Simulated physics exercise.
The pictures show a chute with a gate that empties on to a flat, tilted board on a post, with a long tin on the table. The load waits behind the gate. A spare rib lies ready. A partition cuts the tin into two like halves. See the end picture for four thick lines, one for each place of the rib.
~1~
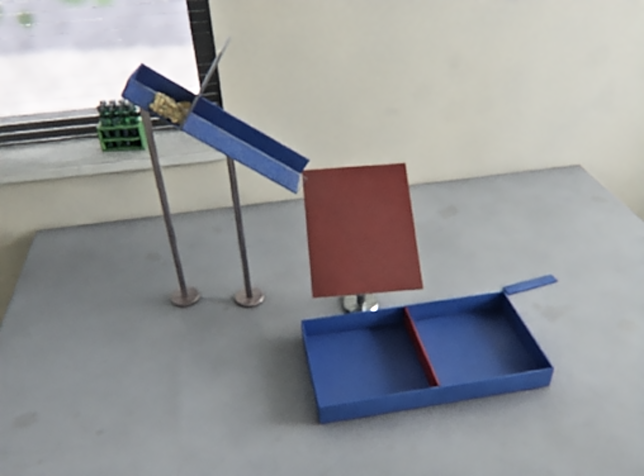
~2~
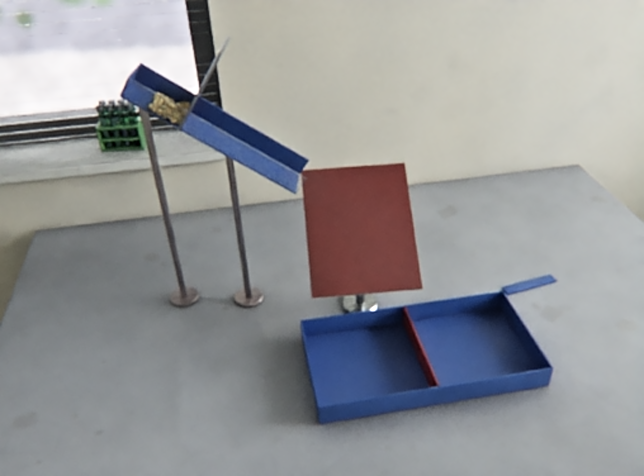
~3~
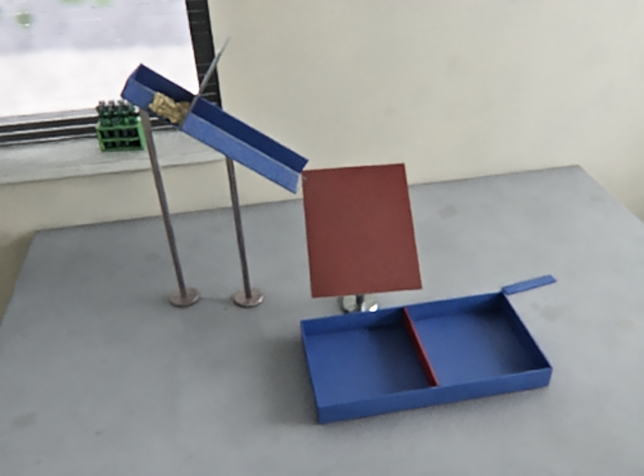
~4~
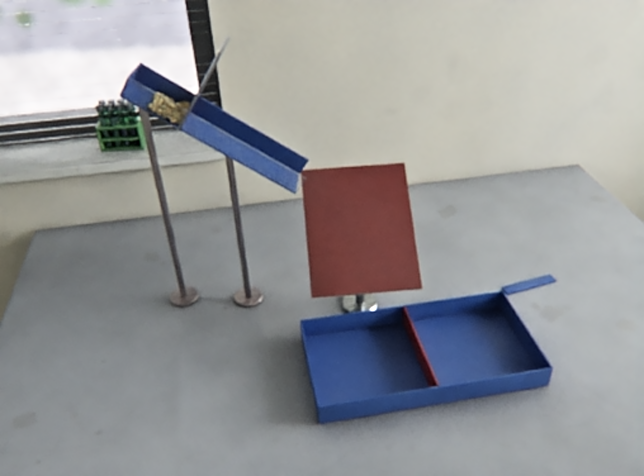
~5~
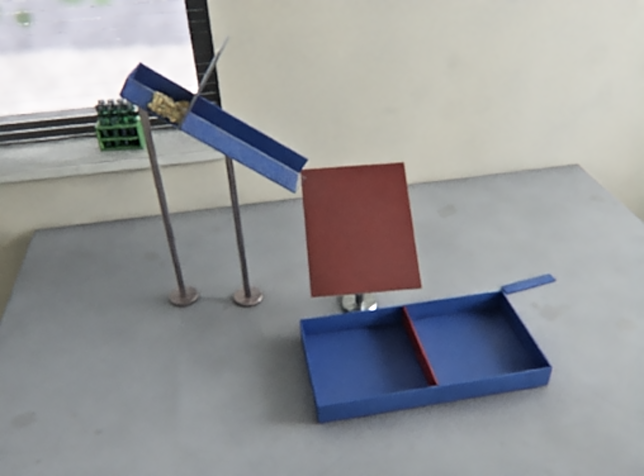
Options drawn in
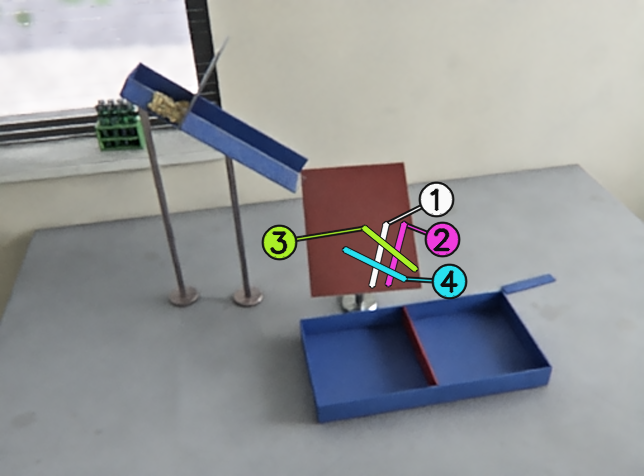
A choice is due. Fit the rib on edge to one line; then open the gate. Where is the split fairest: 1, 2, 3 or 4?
Go for 3.
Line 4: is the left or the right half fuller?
The right half.
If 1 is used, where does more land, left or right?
Left.
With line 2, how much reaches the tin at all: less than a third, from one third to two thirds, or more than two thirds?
Line 2 gives more than two thirds.
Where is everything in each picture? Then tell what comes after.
Load behind the gate at (173, 106), soya beans; lip of the chute at (298, 184), sloping gently, in the first frame.
Middle of the board at (360, 228), tilted fairly steeply; middle of its low edge at (368, 293); of its high edge at (353, 166), in the second frame.
Front corners of the tin at (319, 406) and (553, 368); front end of its middle wall at (439, 387), in the third frame.
Middle of the load at (172, 106); lip at (297, 184), in the fourth frame.
Middle of the load at (171, 105); lip at (297, 184), in the fifth frame.
On the marked copy, line 1 from (386, 224) to (372, 284); line 2 from (404, 224) to (388, 283); line 3 from (364, 228) to (414, 268); line 4 from (345, 249) to (404, 278).
For line 1, of what is caught, all in the left half, none in the right.
For line 2, of what is caught, nearly all in the left half, a stray few in the right.
For line 3, of what is caught, about half in the left half, about half in the right.
For line 4, of what is caught, none in the left half, all in the right.
